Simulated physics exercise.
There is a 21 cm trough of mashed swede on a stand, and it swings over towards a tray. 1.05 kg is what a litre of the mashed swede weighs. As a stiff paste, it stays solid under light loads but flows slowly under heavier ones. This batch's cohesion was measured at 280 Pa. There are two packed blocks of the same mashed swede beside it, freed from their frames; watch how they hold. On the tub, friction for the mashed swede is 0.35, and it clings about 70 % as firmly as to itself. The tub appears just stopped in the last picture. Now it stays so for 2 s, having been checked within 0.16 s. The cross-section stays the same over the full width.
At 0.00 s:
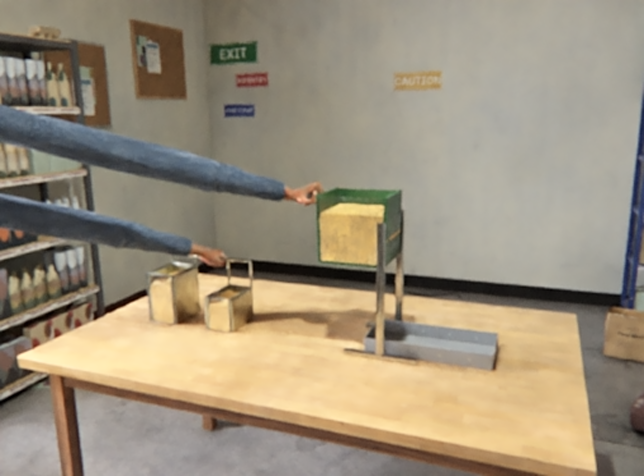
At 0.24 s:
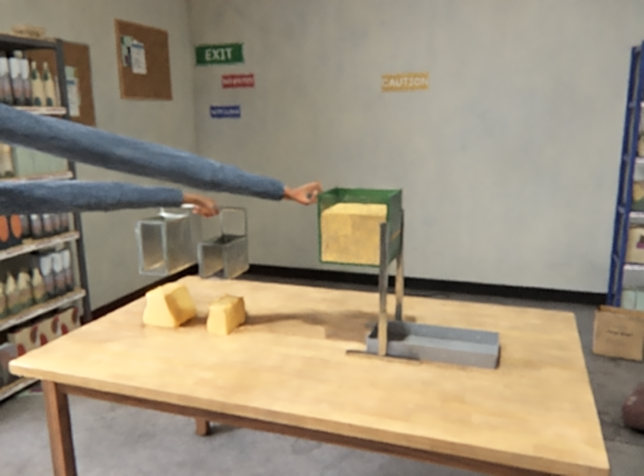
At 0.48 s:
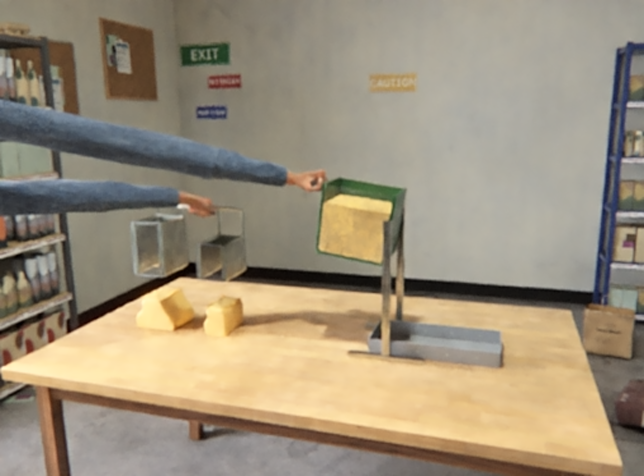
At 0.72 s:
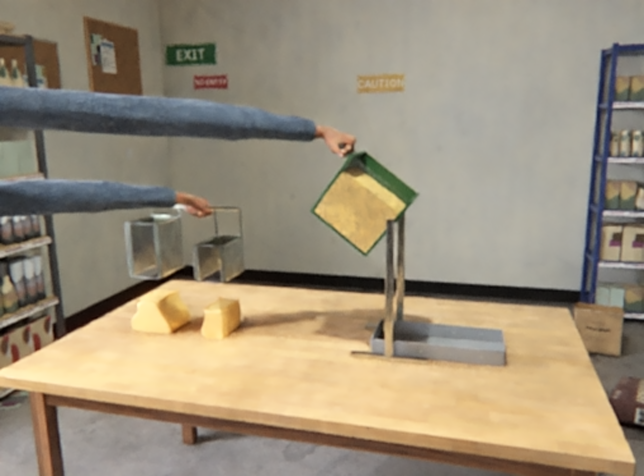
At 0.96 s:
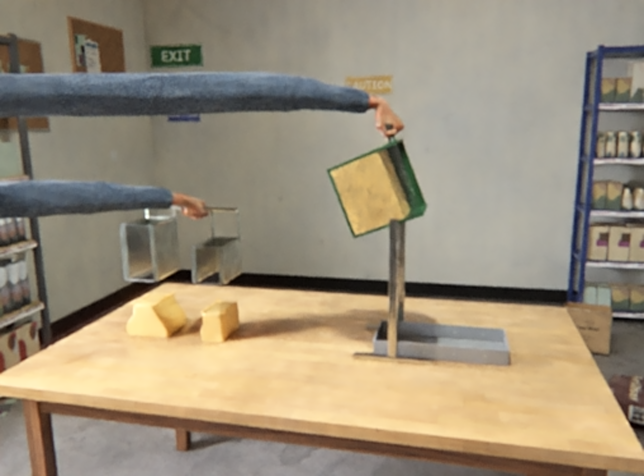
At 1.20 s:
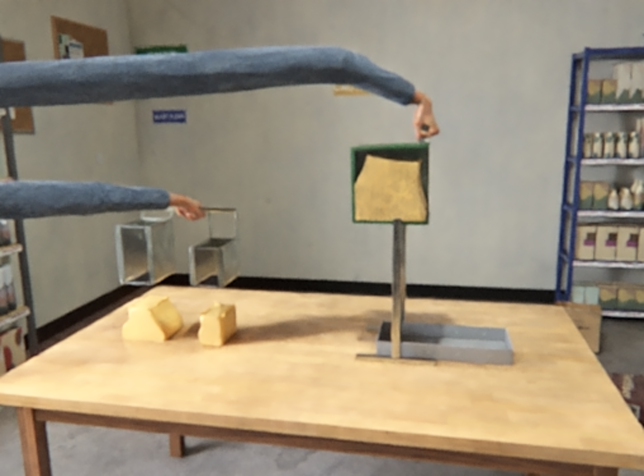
Two blue-sleeved arms reached in from the left, one lifting two metal molds off yellow blocks on a table, the other then swinging a green-edged tub of yellow mash over onto its side.
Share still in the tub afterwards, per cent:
Near 53 %.
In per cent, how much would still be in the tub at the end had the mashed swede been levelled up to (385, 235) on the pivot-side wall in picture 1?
I'd guess around 90 in a hundred.
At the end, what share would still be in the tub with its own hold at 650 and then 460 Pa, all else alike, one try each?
Expect about 100 in a hundred, then about 80 in a hundred.
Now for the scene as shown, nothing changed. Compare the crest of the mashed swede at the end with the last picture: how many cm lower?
9 cm.
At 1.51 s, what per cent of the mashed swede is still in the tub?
Near 65 %.
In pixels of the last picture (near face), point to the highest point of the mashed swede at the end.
Close to pixel (381, 190).
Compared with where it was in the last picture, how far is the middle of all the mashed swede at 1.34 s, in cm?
Roughly 4 cm.
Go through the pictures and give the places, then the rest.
The first picture shows handle-side rim at (319, 196), tilt 0 degrees; highest point of the mashed swede at (381, 216); test blocks 16 cm, 10 cm high (left to right).
The second picture shows handle-side rim at (320, 195), tilt 0 degrees; highest point of the mashed swede at (383, 215); test blocks 12 cm, 10 cm high (left to right).
The third picture shows handle-side rim at (326, 185), tilt 8 degrees; highest point of the mashed swede at (329, 203); test blocks 11 cm, 10.0 cm high (left to right).
The fourth picture shows handle-side rim at (354, 156), tilt 38 degrees; highest point of the mashed swede at (346, 174); test blocks 11 cm, 10.0 cm high (left to right).
The fifth picture shows handle-side rim at (396, 144), tilt 68 degrees; highest point of the mashed swede at (379, 155); test blocks 11 cm, 10.0 cm high (left to right).
The sixth picture shows handle-side rim at (428, 147), tilt 89 degrees; highest point of the mashed swede at (371, 157); test blocks 11 cm, 10.0 cm high (left to right).
By 1.34 s, the tub is at 89 degrees and holds 86 %.
By 1.51 s, the tub is at 89 degrees and holds 63 %.
By 1.68 s, the tub is at 89 degrees and holds 54 %.
By 1.85 s, the tub is at 89 degrees and holds 53 %.
By 3.20 s, at the end, the tub is at 89 degrees and holds 53 %.
